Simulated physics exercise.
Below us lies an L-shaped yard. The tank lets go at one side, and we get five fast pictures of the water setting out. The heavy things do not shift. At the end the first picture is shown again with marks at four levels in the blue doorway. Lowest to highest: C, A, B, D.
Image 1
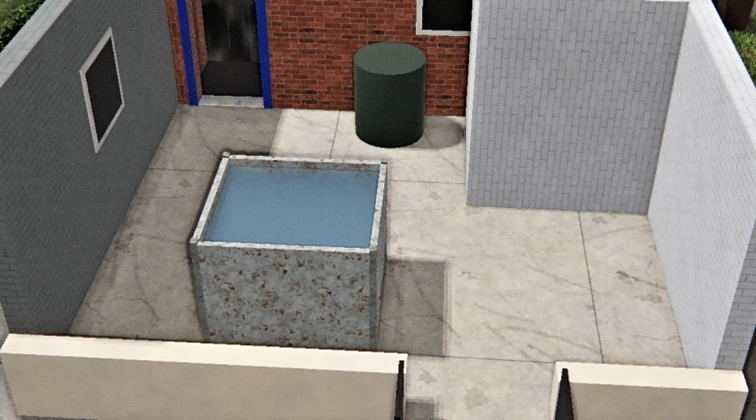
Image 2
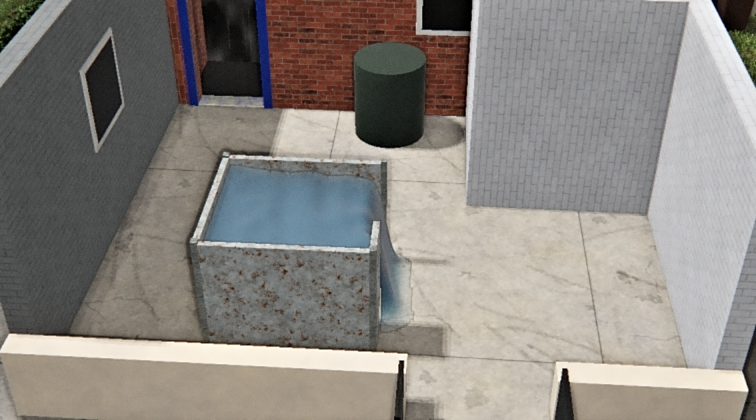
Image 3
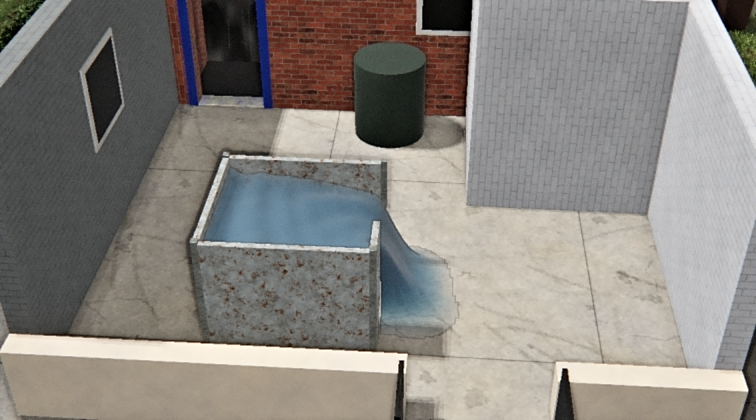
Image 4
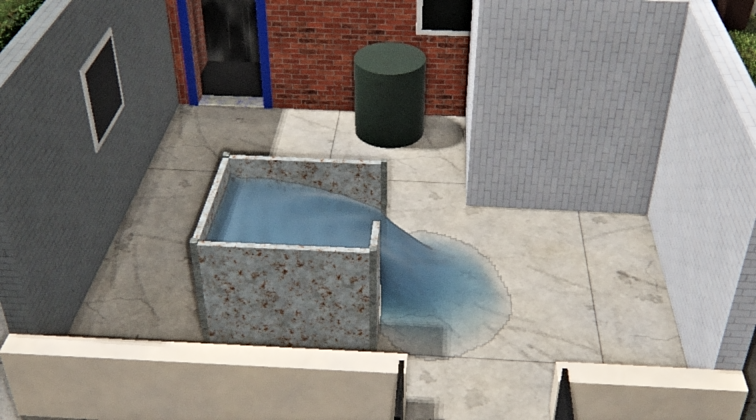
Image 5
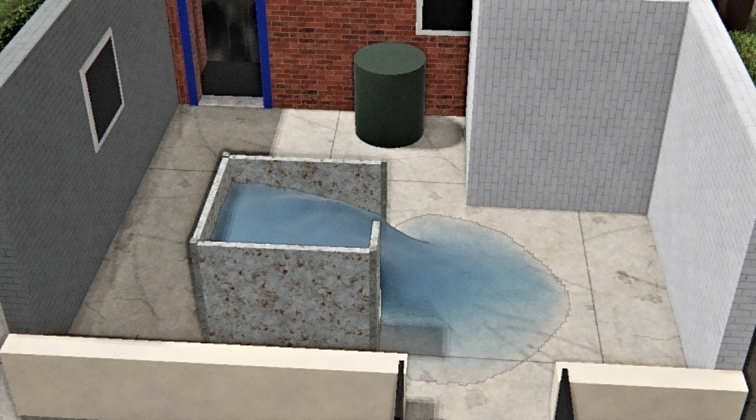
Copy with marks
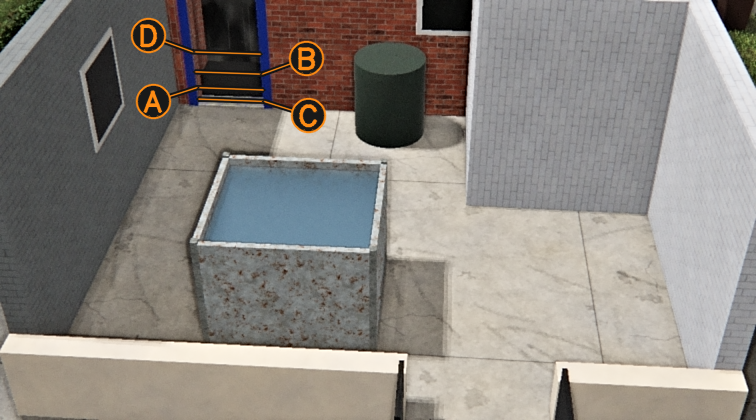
The clip opens on a walled yard seen from above, with a speckled stone tank full of still blue water near a dark green cylinder. The tank's right side opens and water pours out onto the pale paving. The puddle spreads rightward in a widening, rounded sheet while the level in the tank drops.
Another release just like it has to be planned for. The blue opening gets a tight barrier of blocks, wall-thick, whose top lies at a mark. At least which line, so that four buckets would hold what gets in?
Choose C.
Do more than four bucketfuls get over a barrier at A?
No, that is safe.
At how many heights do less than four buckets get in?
All four.
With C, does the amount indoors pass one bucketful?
No, less.
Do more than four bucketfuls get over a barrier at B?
No.
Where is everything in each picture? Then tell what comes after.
Water in the tank at rest, its middle at (295, 207); foot of the blue doorway at (231, 106); open gate at (482, 354).
Water covers 1 % of the ground and shows as far out as (396, 324).
Water covers 4 % of the ground and shows as far out as (438, 327).
Water covers 8 % of the ground and shows as far out as (503, 307).
Water covers 15 % of the ground and shows as far out as (562, 306).
On the marked copy, A at (230, 88); B at (228, 73); C at (231, 100); D at (226, 52); from the bottom up C, A, B, D.
With A, nothing gets over.
With B, nothing gets over.
With C, a splash gets over, under a bucket.
With D, nothing gets over.
